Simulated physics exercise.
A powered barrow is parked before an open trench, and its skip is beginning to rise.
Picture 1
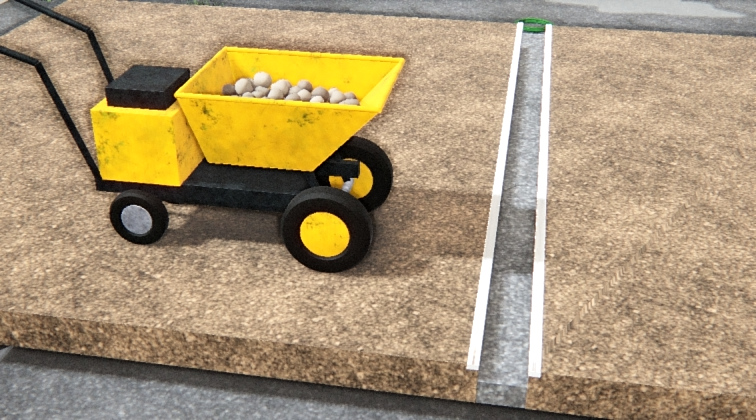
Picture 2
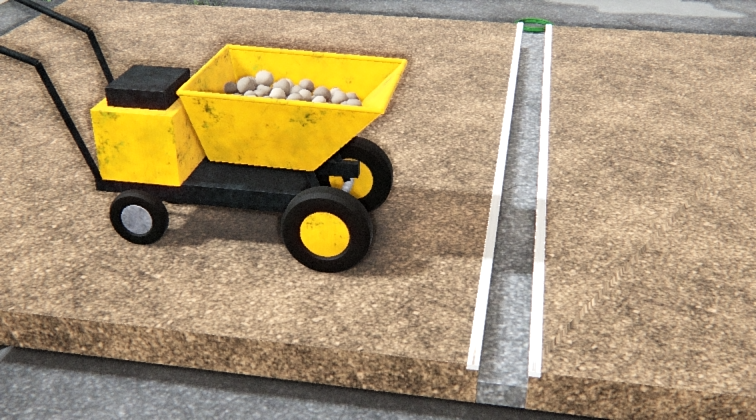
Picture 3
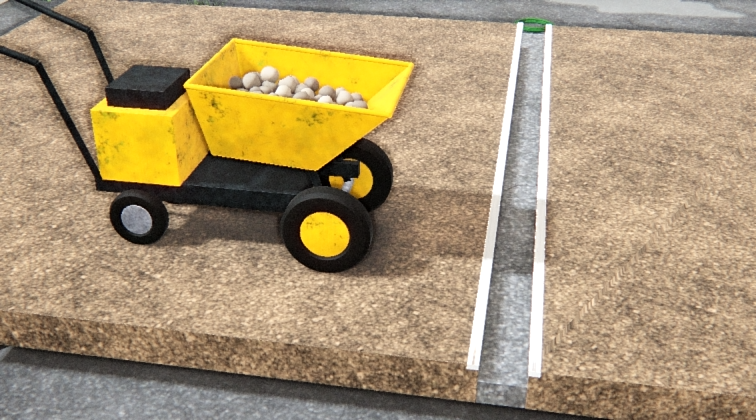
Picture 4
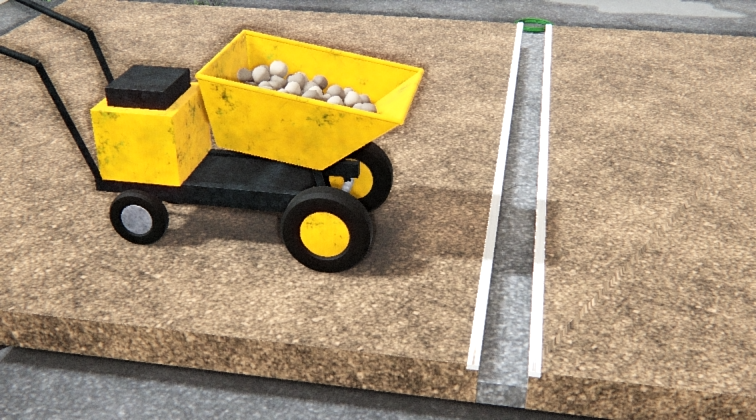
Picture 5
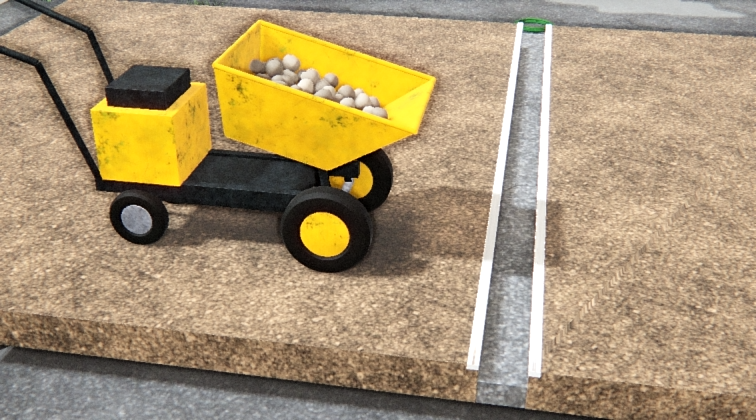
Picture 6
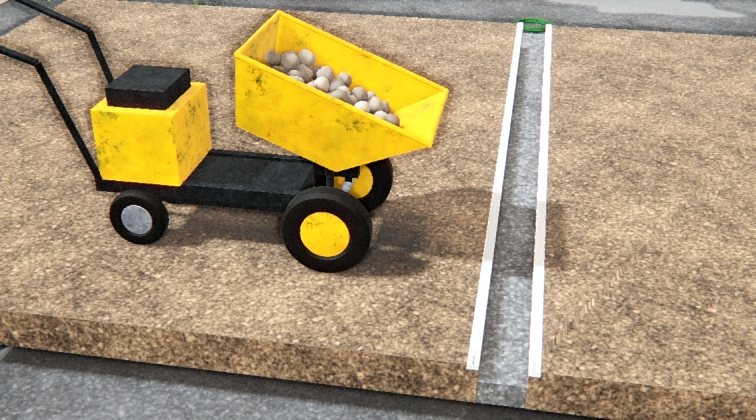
On a patch of brown ground beside a narrow, white-edged trench, a yellow barrow loaded with round pebbles stood still while its skip slowly rose at the back and tilted toward the right.
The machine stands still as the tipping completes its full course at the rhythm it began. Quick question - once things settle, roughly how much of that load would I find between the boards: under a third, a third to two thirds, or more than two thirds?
You would find between one and two thirds there.
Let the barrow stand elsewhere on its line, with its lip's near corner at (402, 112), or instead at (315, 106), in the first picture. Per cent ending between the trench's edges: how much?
About 30 and 30 per cent.
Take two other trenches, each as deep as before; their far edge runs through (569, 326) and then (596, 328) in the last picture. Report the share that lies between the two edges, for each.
In order: 70 per cent, then 70 per cent.
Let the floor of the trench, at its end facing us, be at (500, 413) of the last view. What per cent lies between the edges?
The share would be roughly 60 per cent.
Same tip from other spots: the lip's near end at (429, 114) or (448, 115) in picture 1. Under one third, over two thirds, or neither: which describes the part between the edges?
Okay, the first stop comes out as under a third and the second as under a third.
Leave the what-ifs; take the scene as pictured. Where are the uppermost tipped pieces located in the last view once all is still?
Approximate top: (508, 240).
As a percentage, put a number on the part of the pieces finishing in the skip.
It works out to some 25 percent.
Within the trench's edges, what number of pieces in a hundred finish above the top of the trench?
My guess is some 50 per cent.
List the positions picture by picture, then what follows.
Lip of the skip at (379, 110), level; top of the load at (279, 115), river pebbles; first edge of the trench at (480, 316); far edge at (537, 322), the trench under half as wide as the skip, and shallow for its width, in the first picture.
Lip of the skip at (381, 111), tipped barely; top of the load at (277, 97), in the second picture.
Lip of the skip at (389, 115), tipped barely; top of the load at (283, 94), in the third picture.
Lip of the skip at (401, 122), tipped a little; top of the load at (264, 90), in the fourth picture.
Lip of the skip at (414, 132), tipped clearly; top of the load at (277, 84), in the fifth picture.
Lip of the skip at (429, 145), tipped clearly; top of the load at (279, 75); first edge of the trench at (480, 316); far edge at (537, 322), in the sixth picture.
Soon after the last picture, skip tipped steeply; all in the skip.
A little later, skip tipped right over; most in the skip; a stray few short of the trench; about a quarter in or heaped over the trench; a stray few falling.
Later still, skip tipped right over; about a quarter in the skip; a small part short of the trench; about half in or heaped over the trench; about a quarter beyond it.
At rest, skip tipped right over; about a quarter in the skip; a small part short of the trench; about half in or heaped over the trench; about a quarter beyond it.
